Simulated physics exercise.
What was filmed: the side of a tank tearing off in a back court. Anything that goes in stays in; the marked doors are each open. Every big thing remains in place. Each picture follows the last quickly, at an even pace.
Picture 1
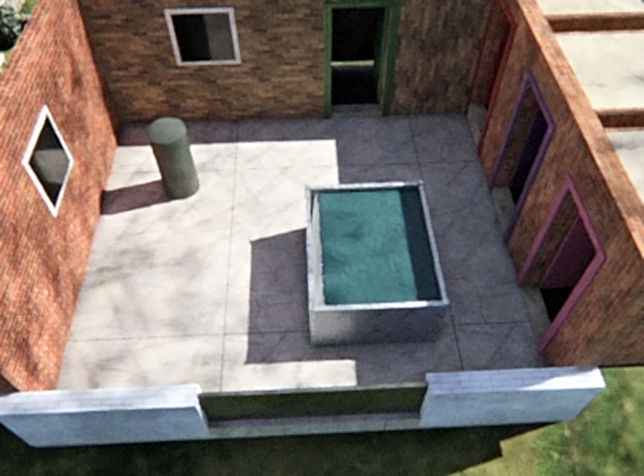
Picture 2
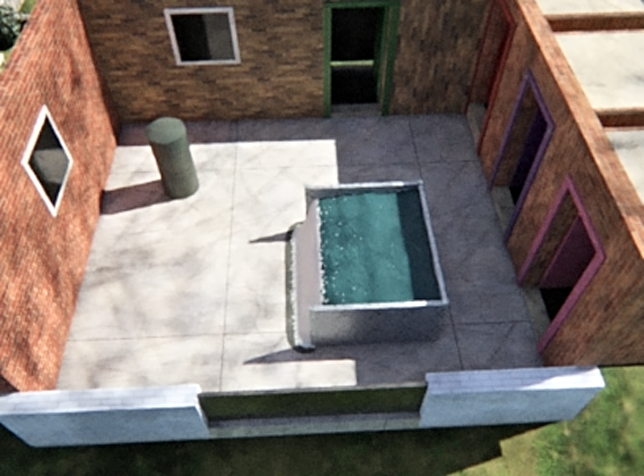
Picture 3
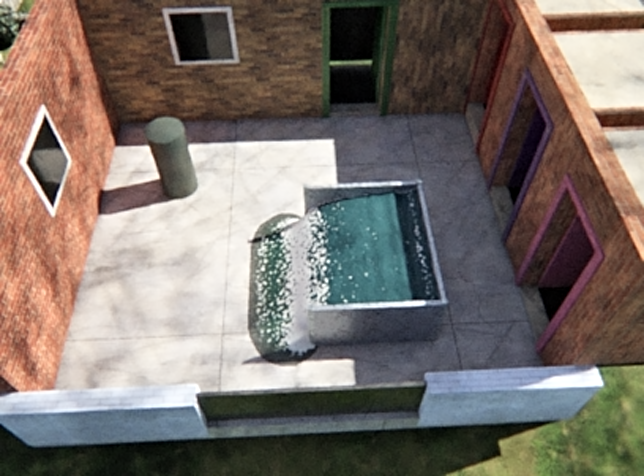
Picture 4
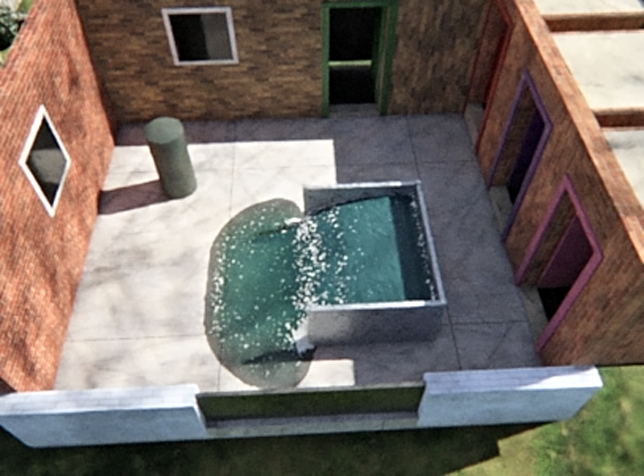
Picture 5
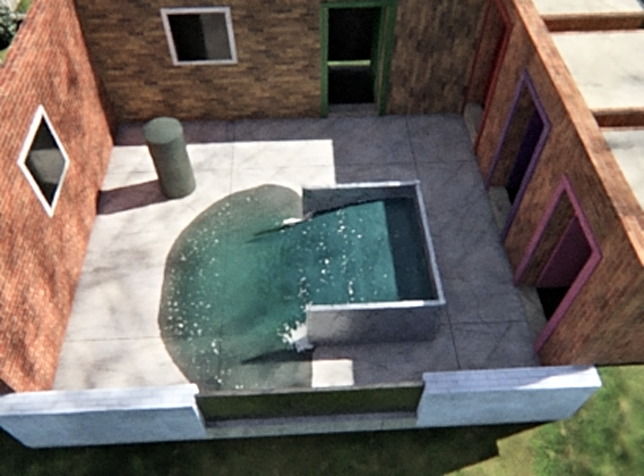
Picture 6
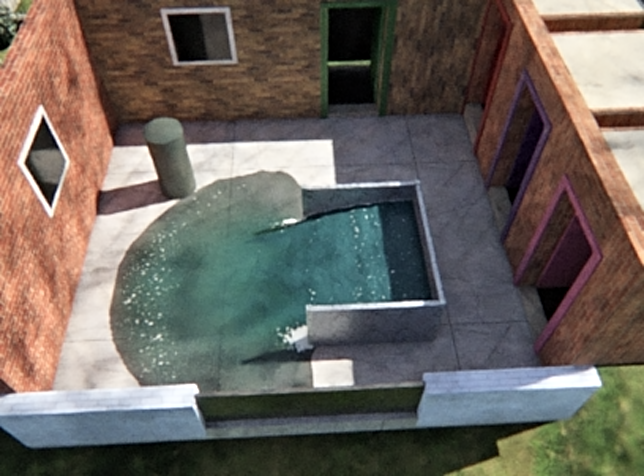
Open tank in a brick-walled courtyard losing its left side, teal water pouring out and spreading leftward across the pale paved floor.
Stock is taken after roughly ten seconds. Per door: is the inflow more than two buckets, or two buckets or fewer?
One by one: The purple door is going to let through no more than allowed; the green door is going to let through no more than allowed; the pink door is going to let through more than allowed; the red door is going to let through no more than allowed.
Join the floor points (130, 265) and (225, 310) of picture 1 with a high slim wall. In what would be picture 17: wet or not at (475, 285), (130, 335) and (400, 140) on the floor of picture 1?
One after the other: Clear, awash, dry.
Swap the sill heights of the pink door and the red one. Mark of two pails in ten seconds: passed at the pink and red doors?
Lab note: Pink door doesn't reach it; red door crosses the line.
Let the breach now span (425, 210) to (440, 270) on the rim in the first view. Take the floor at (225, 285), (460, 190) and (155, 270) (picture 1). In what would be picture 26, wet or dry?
Log: Point 1 unreached; point 2 inundated; point 3 unreached.
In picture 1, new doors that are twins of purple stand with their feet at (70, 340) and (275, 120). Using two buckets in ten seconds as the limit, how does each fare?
In that order: Lets more in, holds.
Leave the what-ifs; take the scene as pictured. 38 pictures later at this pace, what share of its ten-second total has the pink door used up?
Around 10 in a hundred.
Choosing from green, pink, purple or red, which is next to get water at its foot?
The green-painted one comes first.
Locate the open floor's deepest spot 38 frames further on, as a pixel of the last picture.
Point to roughly (459, 118).
A moment on, water covers 45 % of the floor; the purple door not reached, the green door not reached, the pink door not reached, the red door not reached.
Next, water covers 50 % of the floor; the purple door not reached, the green door not reached, the pink door not reached, the red door not reached.
Then, water covers 55 % of the floor; the purple door not reached, the green door not reached, the pink door not reached, the red door not reached.
Later, water covers 90 % of the floor; the purple door wet at the sill, nothing in, the green door wet at the sill, nothing in, the pink door under two buckets in, the red door wet at the sill, nothing in.
In the end, water covers 100 % of the floor; the purple door wet at the sill, nothing in, the green door under two buckets in, the pink door over two buckets in, the red door wet at the sill, nothing in.
